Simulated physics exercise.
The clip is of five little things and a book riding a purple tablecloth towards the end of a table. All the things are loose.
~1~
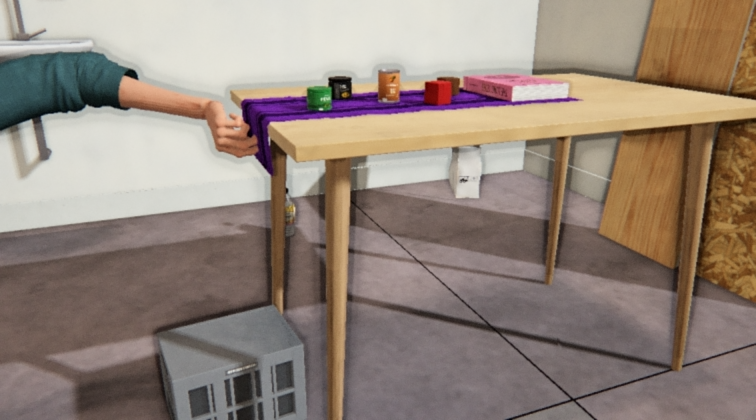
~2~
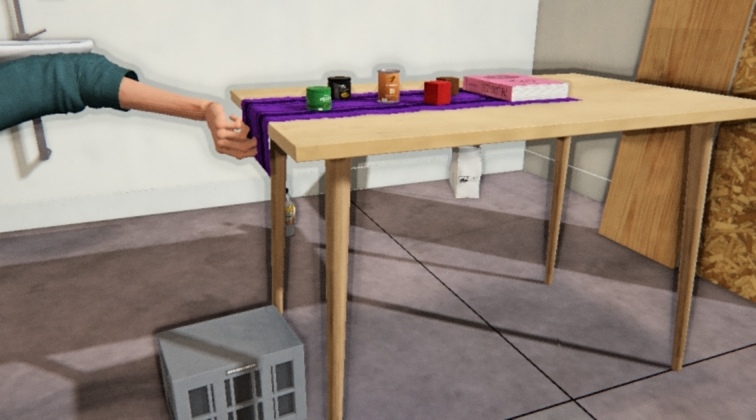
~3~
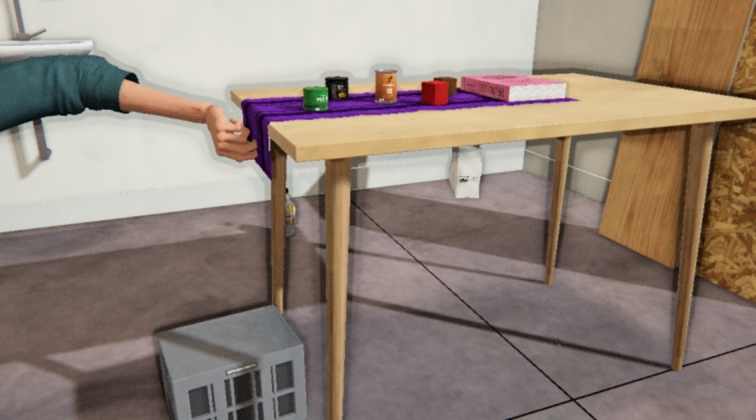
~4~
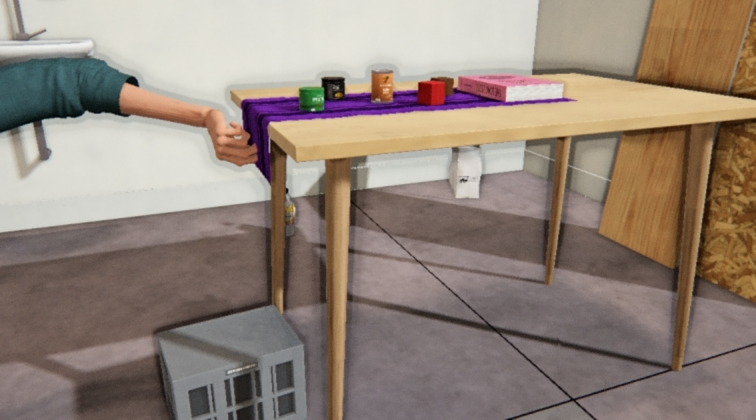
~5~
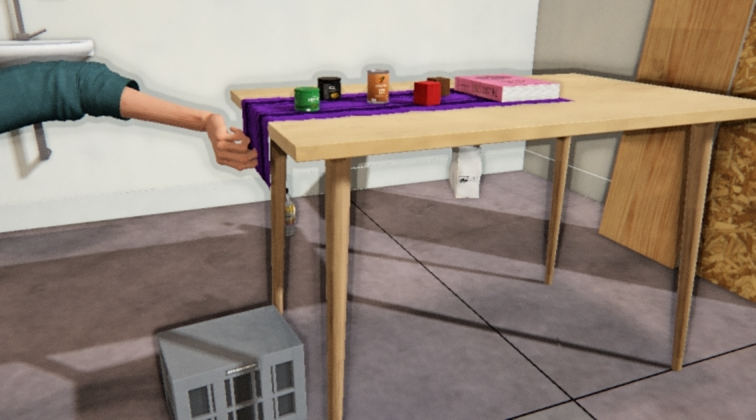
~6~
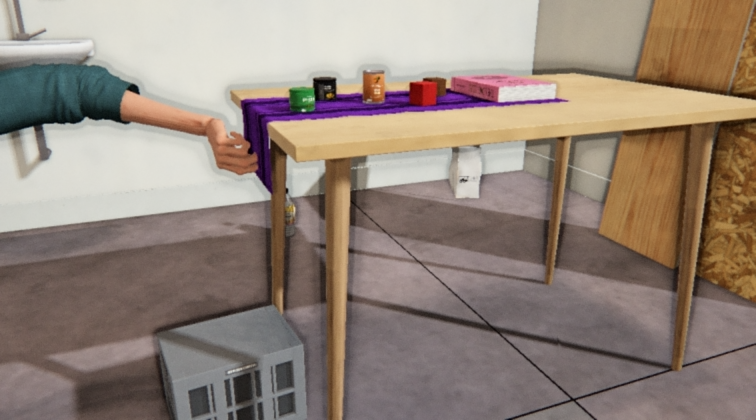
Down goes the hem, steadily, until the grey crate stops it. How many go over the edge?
The count of fallen things is four.
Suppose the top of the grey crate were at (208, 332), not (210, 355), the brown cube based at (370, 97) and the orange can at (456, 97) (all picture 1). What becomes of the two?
The brown cube drops off; the orange can holds on.
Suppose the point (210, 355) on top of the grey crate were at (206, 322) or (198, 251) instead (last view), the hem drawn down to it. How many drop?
The count: 3 and 1.
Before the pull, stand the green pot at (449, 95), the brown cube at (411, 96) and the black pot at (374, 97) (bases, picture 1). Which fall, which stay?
The green pot remains up; the brown cube falls; the black pot tumbles off.
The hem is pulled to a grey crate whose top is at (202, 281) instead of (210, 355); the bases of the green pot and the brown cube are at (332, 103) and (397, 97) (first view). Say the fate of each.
The green pot tumbles off; the brown cube stays on.
Soon after, hem near (260, 251); green pot gone.
Then, hem near (261, 299); green pot, black pot and orange can gone.
At rest, hem on the crate; green pot, black pot, orange can and red cube gone. It carries off four.
